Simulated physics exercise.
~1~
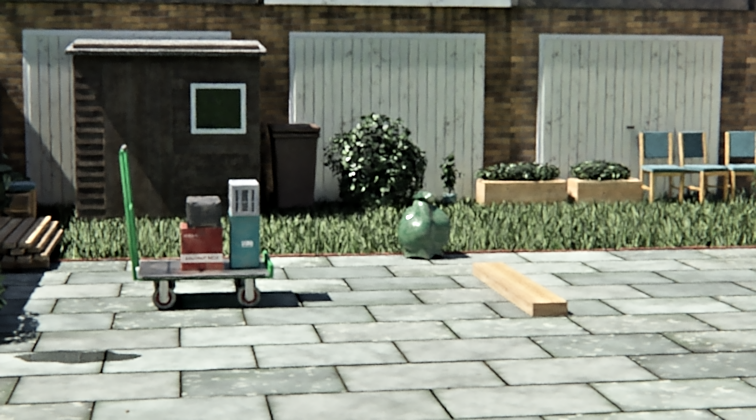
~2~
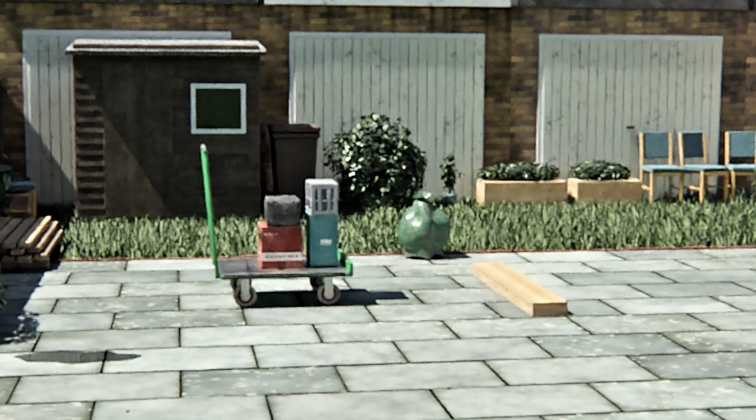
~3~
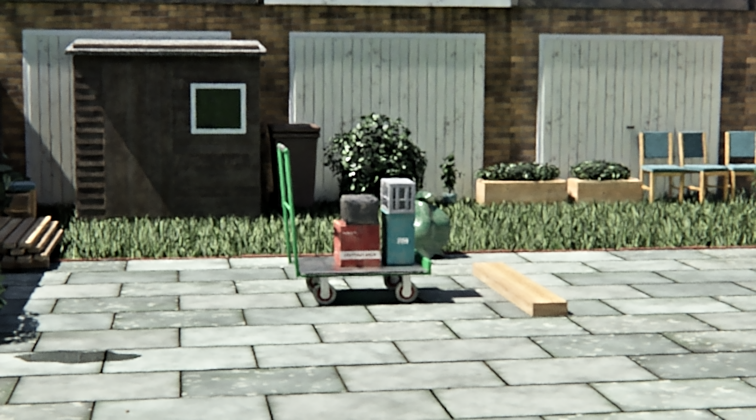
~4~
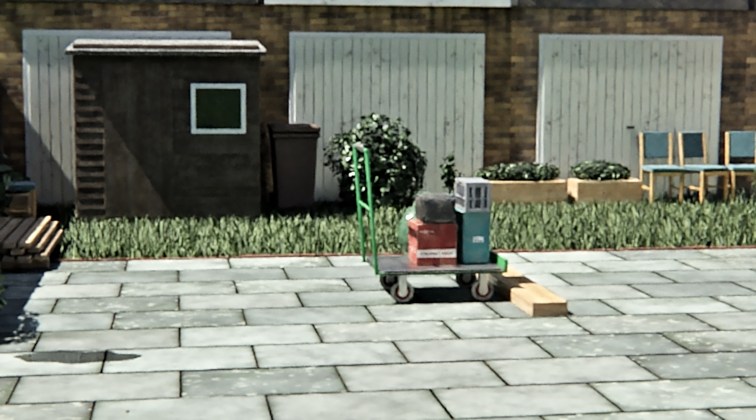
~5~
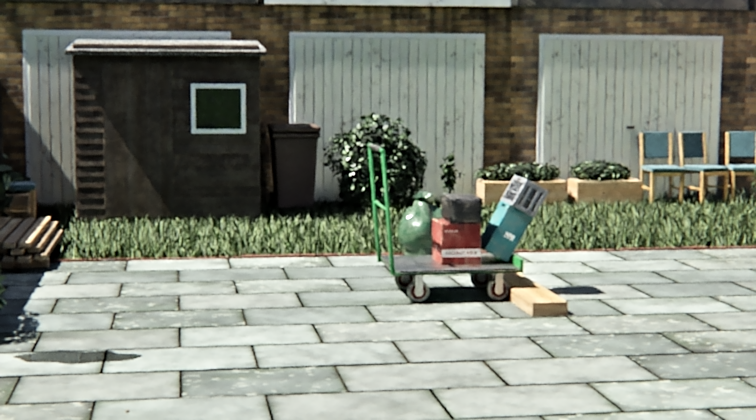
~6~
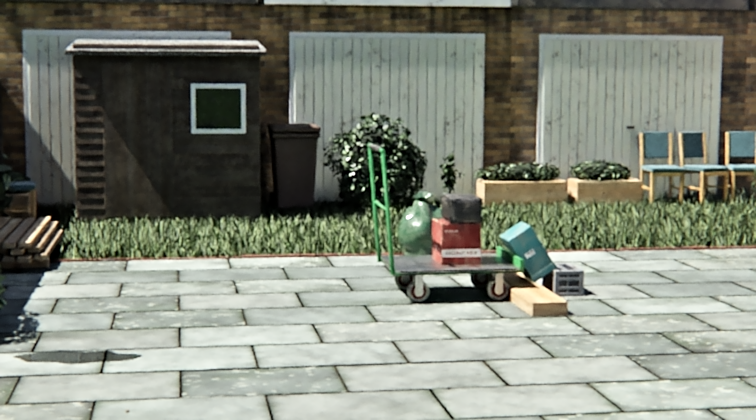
A cart rolls right, stops at a kerb, and its teal box and grey crate topple off.
